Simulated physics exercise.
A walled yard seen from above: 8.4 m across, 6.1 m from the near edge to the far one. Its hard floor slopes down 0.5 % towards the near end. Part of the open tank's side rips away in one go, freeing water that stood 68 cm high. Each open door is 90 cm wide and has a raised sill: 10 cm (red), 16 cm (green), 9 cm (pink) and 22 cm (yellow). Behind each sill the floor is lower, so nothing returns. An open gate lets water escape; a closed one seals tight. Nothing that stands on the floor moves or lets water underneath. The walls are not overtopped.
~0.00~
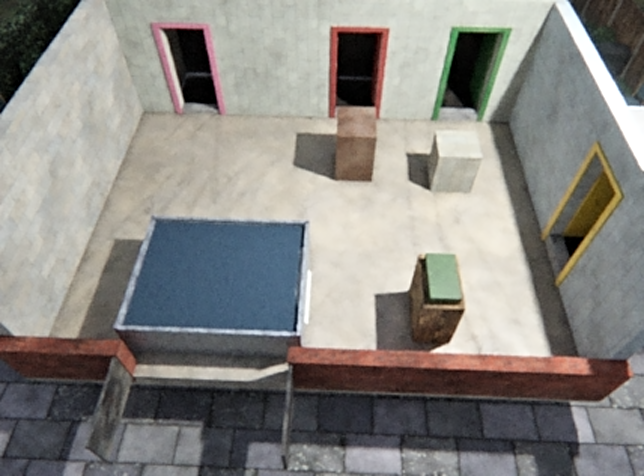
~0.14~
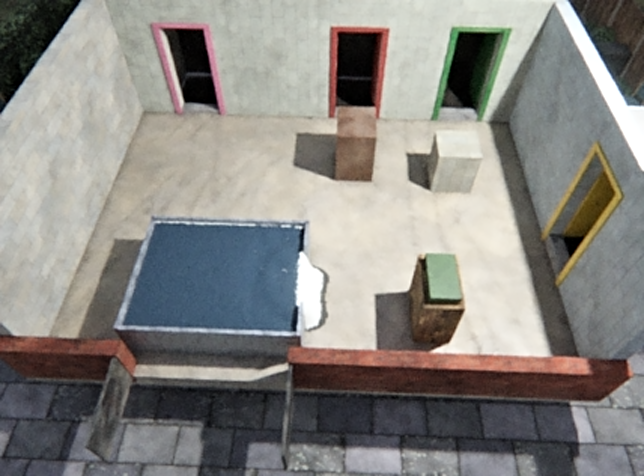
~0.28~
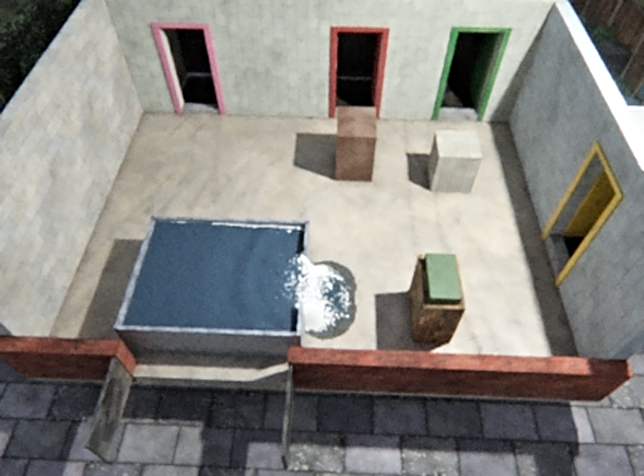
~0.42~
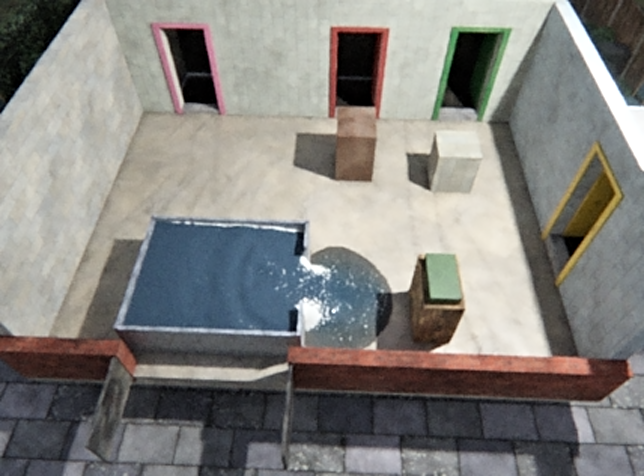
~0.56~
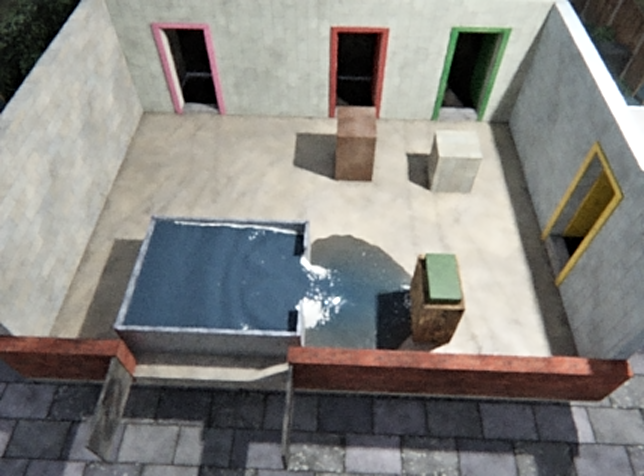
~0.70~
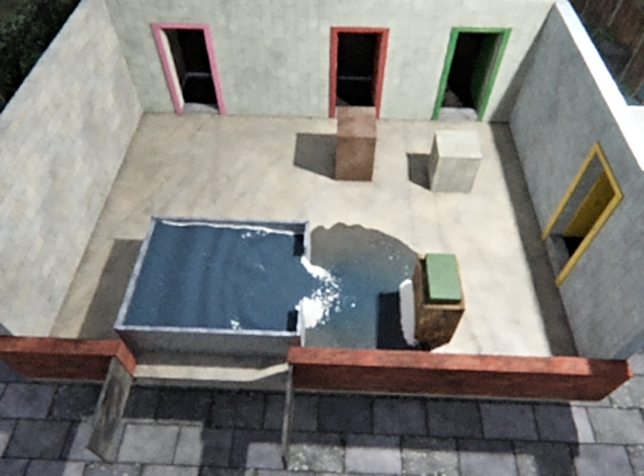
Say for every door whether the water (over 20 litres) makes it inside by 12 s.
The water let in: At the red door it keeps below the limit; at the green door it stays under the limit; at the pink door it does not reach the limit; at the yellow door it does not reach the limit.
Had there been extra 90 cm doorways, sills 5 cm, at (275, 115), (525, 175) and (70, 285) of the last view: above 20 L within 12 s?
In that order: Under, over, under.
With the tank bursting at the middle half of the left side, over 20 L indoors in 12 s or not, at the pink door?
Against that limit: Pink over.
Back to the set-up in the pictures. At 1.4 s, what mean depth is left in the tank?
About 52 cm.
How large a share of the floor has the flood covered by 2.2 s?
Near 35 per cent is wet.
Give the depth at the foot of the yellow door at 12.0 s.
Some 11.0 cm.
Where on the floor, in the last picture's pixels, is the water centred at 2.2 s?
Around (296, 292).
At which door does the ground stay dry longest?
It is the pink one.
After 1.4 s water covers 20 % of the floor and is deepest (43 cm) near (398, 360); red door not reached, green door not reached, pink door not reached, yellow door not reached.
After 2.2 s water covers 35 % of the floor and is deepest (42 cm) near (406, 320); red door not reached, green door not reached, pink door not reached, yellow door 15 cm at the sill, 0 L in.
After 3.5 s water covers 40 % of the floor and is deepest (28 cm) near (406, 310); red door not reached, green door 9 cm at the sill, 0 L in, pink door not reached, yellow door 17 cm at the sill, 0 L in.
After 7.0 s water covers 60 % of the floor and is deepest (22 cm) near (576, 379); red door 12 cm at the sill, 0 L in, green door 11 cm at the sill, 0 L in, pink door 1 cm at the sill, 0 L in, yellow door 14 cm at the sill, 0 L in.
After 12.0 s water covers 95 % of the floor and is deepest (12 cm) near (564, 378); red door 7 cm at the sill, 6 L in, green door 11 cm at the sill, 0 L in, pink door 2 cm at the sill, 0 L in, yellow door 11 cm at the sill, 0 L in.
